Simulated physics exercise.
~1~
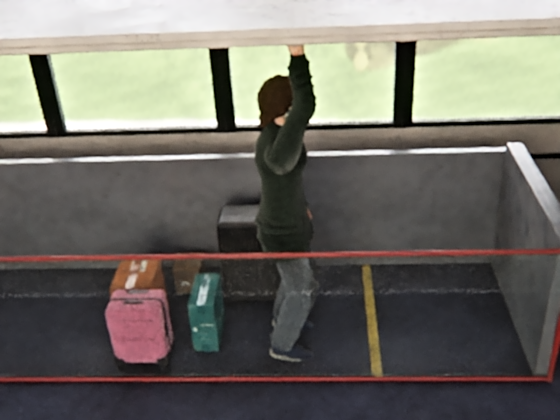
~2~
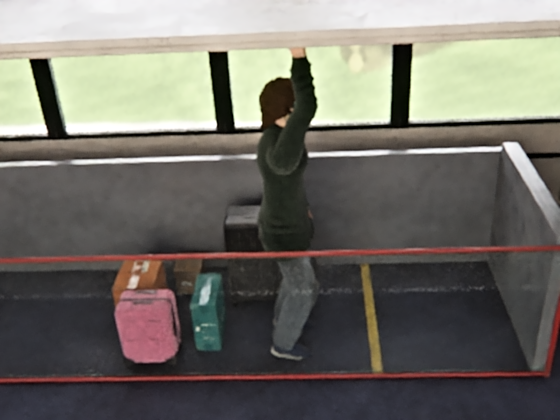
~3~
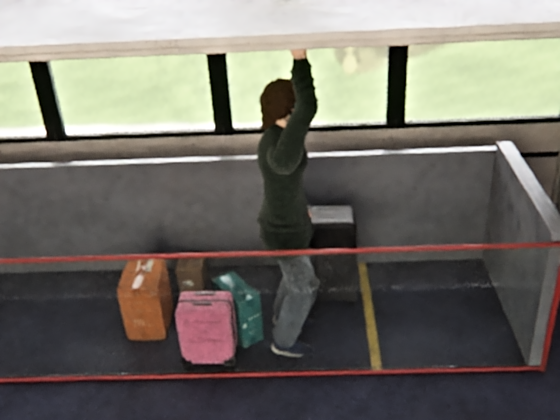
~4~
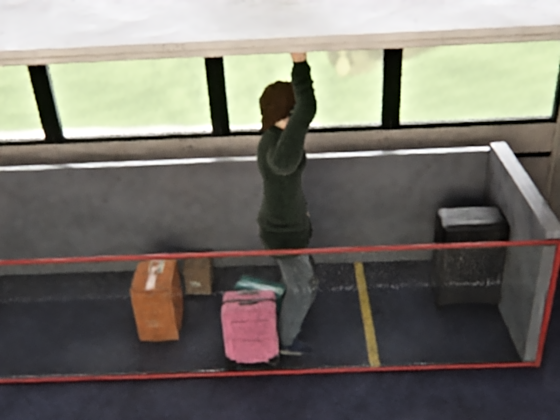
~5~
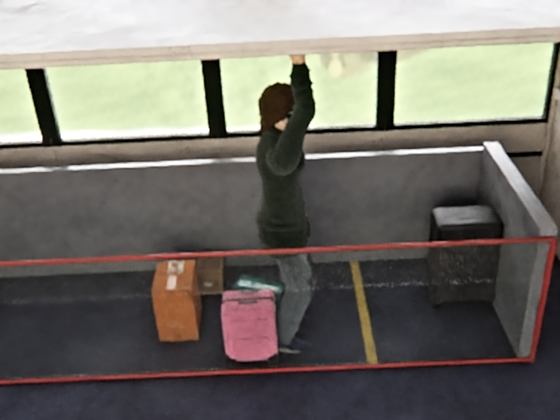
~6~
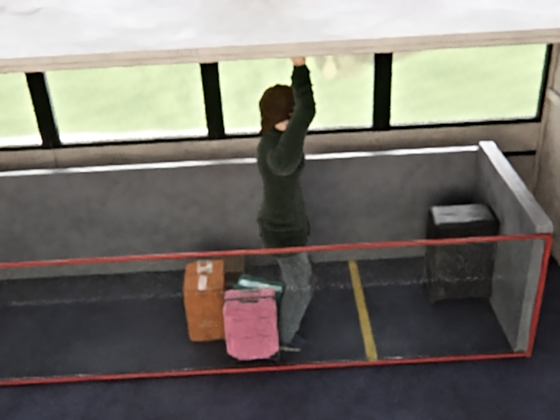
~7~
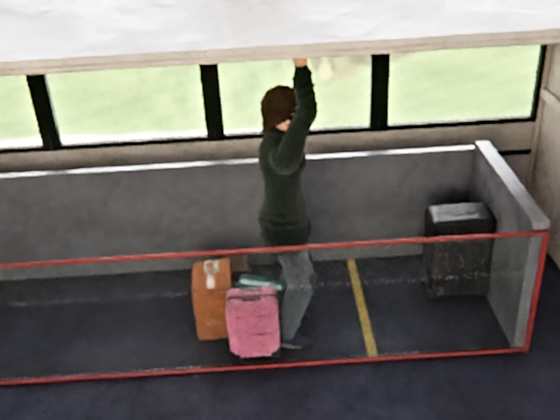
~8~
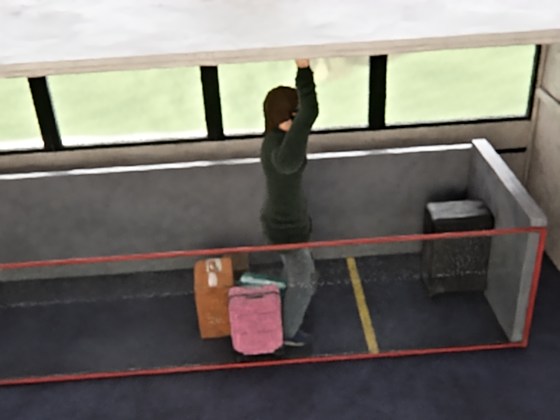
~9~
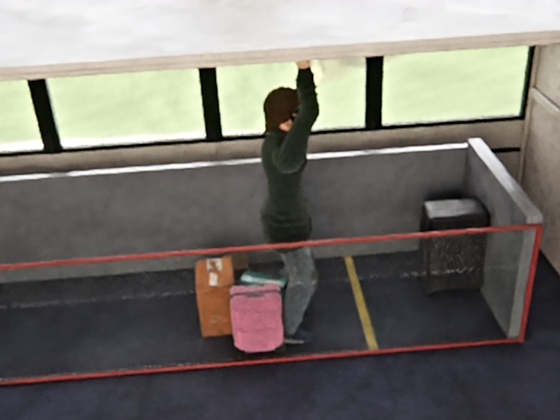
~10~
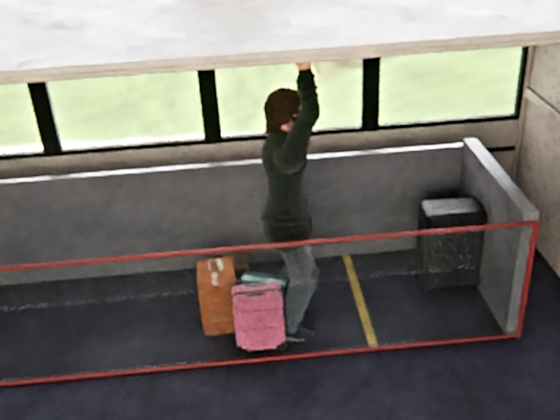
In a tram bay, a traveller held on overhead as the black case slid right past the yellow line to the far end, while the pink case, teal box, orange pack and brown tub bunched up by the traveller's legs, short of the line.
